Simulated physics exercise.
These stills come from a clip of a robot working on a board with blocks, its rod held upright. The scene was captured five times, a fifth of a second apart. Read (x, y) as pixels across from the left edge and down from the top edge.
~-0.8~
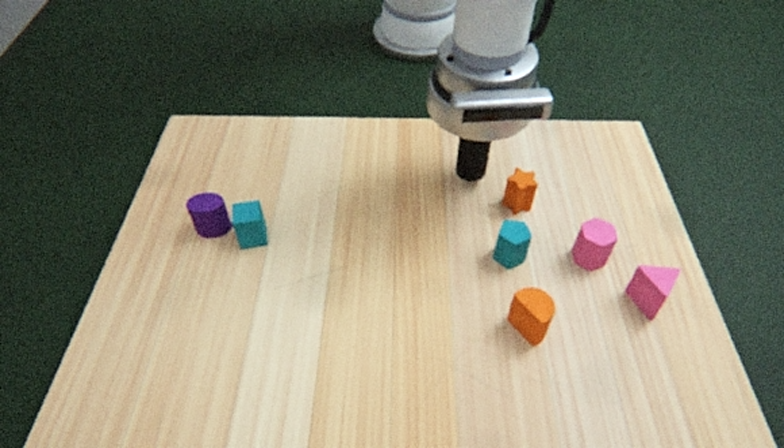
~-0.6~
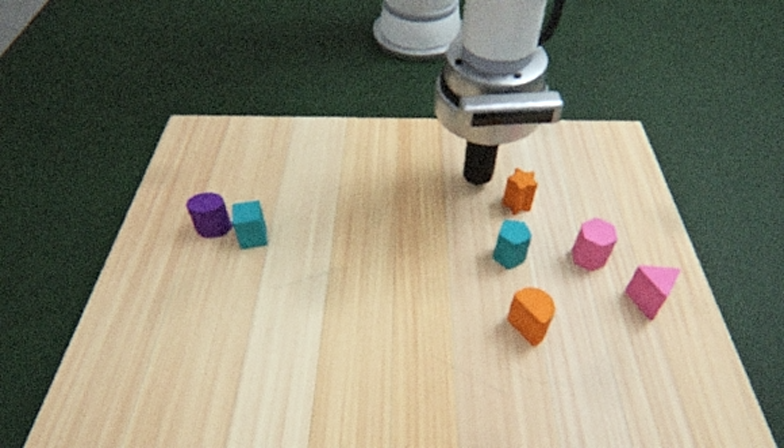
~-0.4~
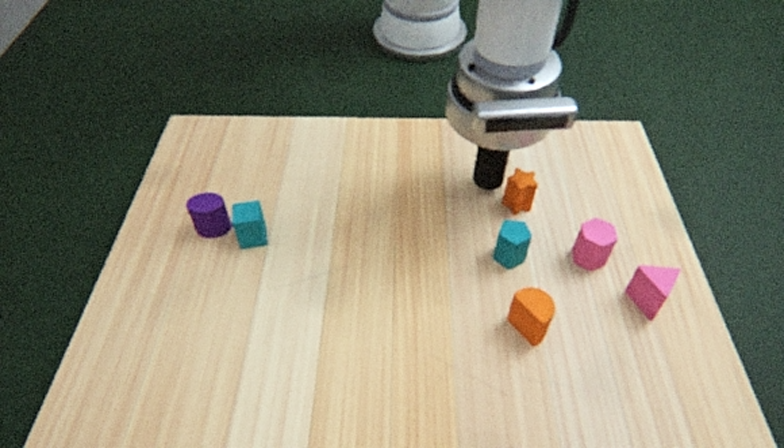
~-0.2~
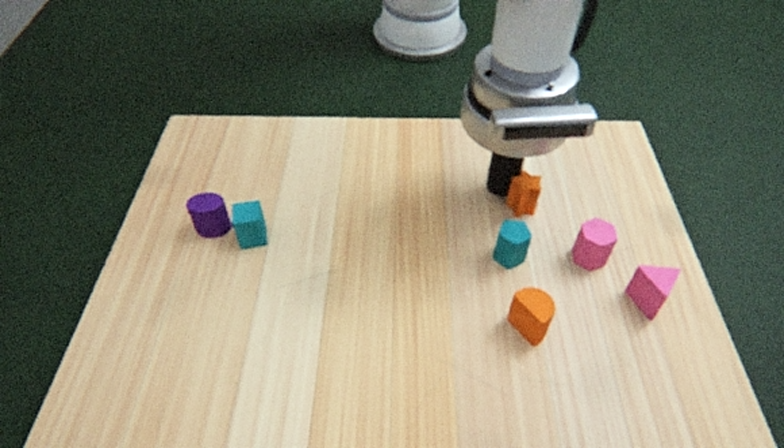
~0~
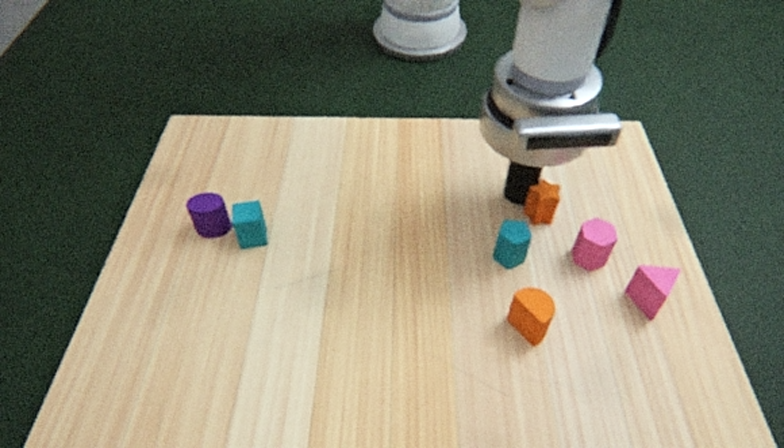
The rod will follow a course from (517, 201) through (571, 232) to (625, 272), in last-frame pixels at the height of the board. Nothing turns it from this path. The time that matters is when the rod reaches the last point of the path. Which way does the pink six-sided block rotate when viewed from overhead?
Looking down on the board, it turns clockwise.
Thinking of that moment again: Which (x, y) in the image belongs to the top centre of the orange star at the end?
I'd place it at (669, 262), taking the centre of its top.
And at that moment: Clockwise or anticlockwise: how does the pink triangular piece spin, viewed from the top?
Short answer: Counterclockwise.
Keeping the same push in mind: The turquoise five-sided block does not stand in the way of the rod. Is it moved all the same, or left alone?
Undisturbed, or as good as.
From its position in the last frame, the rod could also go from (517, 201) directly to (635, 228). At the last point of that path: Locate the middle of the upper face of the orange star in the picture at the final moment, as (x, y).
At roughly (590, 209).
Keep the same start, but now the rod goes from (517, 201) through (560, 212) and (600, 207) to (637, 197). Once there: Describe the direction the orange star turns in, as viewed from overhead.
It goes clockwise.
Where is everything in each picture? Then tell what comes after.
Rod tip (471, 171); block tops, turquoise five-sided block (515, 231); orange star (523, 178); pink six-sided block (600, 231); pink triangular piece (662, 276), in the first picture.
Rod (478, 174); blocks unchanged, in the second picture.
Rod (488, 179); blocks unchanged, in the third picture.
Rod (502, 186); orange star (528, 181), in the fourth picture.
Rod (519, 194); turquoise five-sided block (515, 231); orange star (547, 189); pink six-sided block (600, 231); pink triangular piece (662, 276), in the fifth picture.
The first path, step by step. One third of the way, rod (556, 214); orange star (587, 211); pink six-sided block (602, 234).
Two thirds of the way, rod (592, 238); orange star (627, 235); pink six-sided block (630, 262), turned 60° clockwise; pink triangular piece (667, 282), turned 20° anticlockwise.
At the end, rod (628, 265); turquoise five-sided block in place; orange star (669, 262); pink six-sided block (640, 275), turned 110° clockwise; pink triangular piece (673, 293), turned 45° anticlockwise.
